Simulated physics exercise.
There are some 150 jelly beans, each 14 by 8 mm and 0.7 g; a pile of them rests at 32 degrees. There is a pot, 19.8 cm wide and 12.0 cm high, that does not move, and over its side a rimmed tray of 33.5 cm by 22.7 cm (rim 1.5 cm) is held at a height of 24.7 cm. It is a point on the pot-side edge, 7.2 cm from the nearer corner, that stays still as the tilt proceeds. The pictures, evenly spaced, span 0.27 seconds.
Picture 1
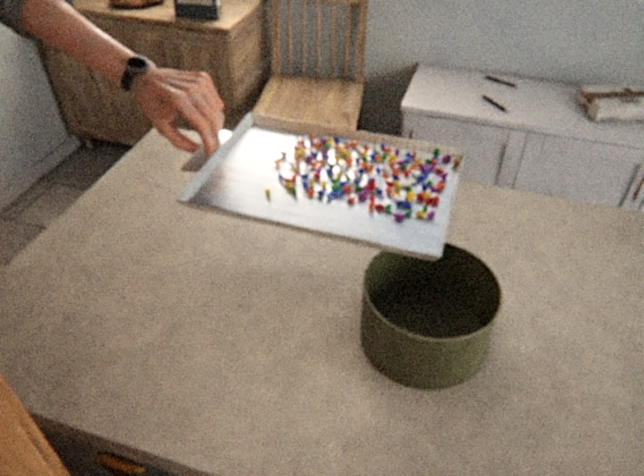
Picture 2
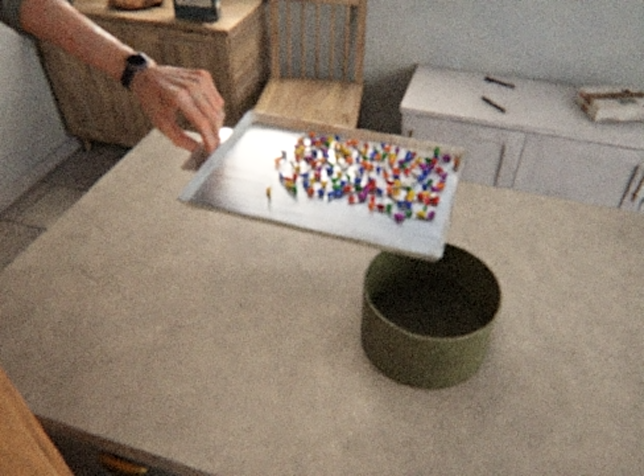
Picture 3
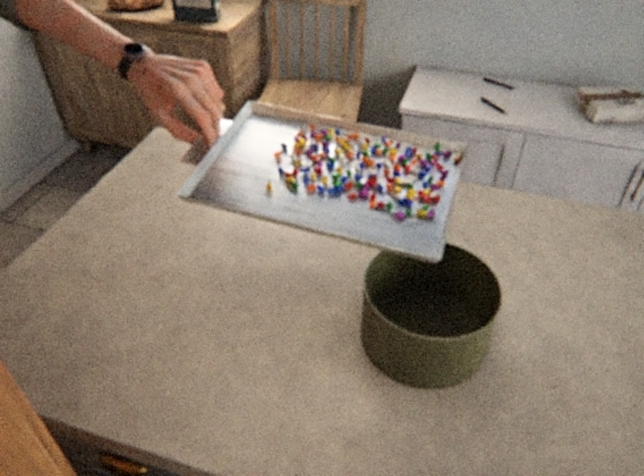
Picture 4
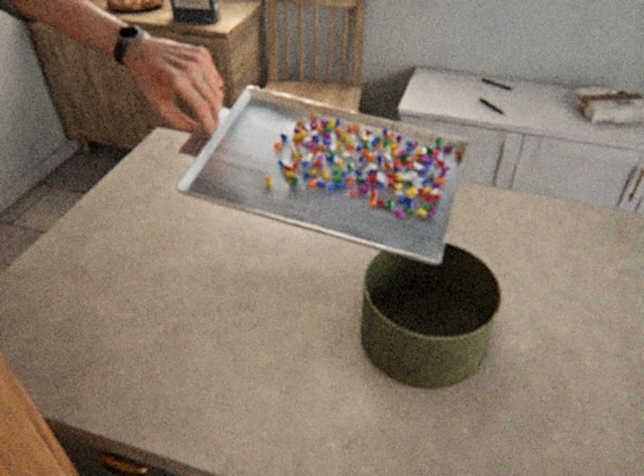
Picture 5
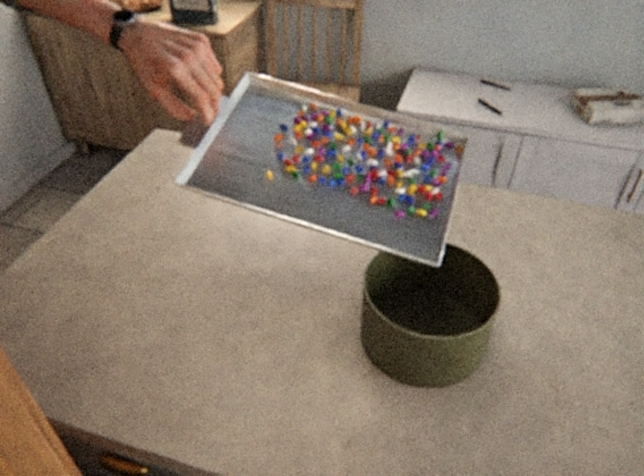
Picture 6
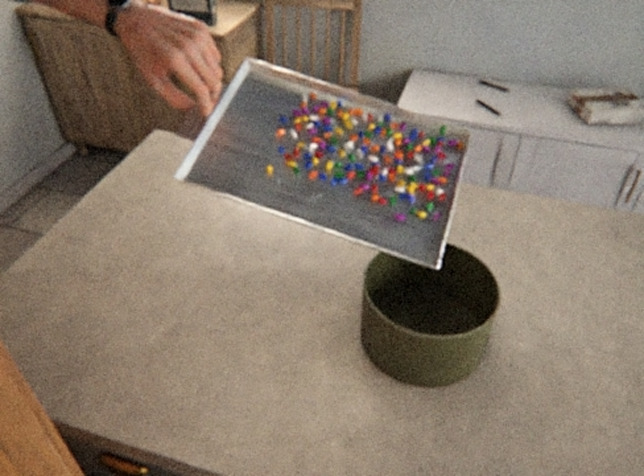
A metal tray of colourful sweets tilting gradually toward the right above a green pot, a hand at its left end.
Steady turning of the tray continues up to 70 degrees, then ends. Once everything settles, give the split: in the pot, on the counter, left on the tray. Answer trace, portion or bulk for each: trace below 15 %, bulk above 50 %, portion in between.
Pot: Portion. Counter: Bulk. Tray: Trace.
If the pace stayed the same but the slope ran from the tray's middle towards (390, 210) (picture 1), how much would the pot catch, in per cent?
60 %.
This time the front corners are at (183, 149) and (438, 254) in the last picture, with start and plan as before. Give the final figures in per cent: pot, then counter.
That works out as pot 55 and counter 30.
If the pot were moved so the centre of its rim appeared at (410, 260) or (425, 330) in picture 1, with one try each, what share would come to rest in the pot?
Near 0 and 95 percent, one try each.
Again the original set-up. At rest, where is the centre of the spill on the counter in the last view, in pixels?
The middle of the spill sits at roughly (452, 461).
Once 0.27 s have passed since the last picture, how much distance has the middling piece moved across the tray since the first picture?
Roughly 7 cm.
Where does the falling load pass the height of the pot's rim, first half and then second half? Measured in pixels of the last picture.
Earlier half at about (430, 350), later half at about (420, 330) in pixels.
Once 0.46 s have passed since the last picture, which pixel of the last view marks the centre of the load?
Somewhere about (420, 266) in the last view.
Then, 0.27 s after the last picture, tilt 44 degrees; the tray holds 100 %, the pot 0 %.
Then, 0.46 s after the last picture, tilt 61 degrees; the tray holds 65 %, the pot 0 %.
Then, 0.76 s after the last picture, tilt 70 degrees; the tray holds 5 %, the pot 25 %.
In the end, pot 35 %, counter 65 %, tray 0 %.
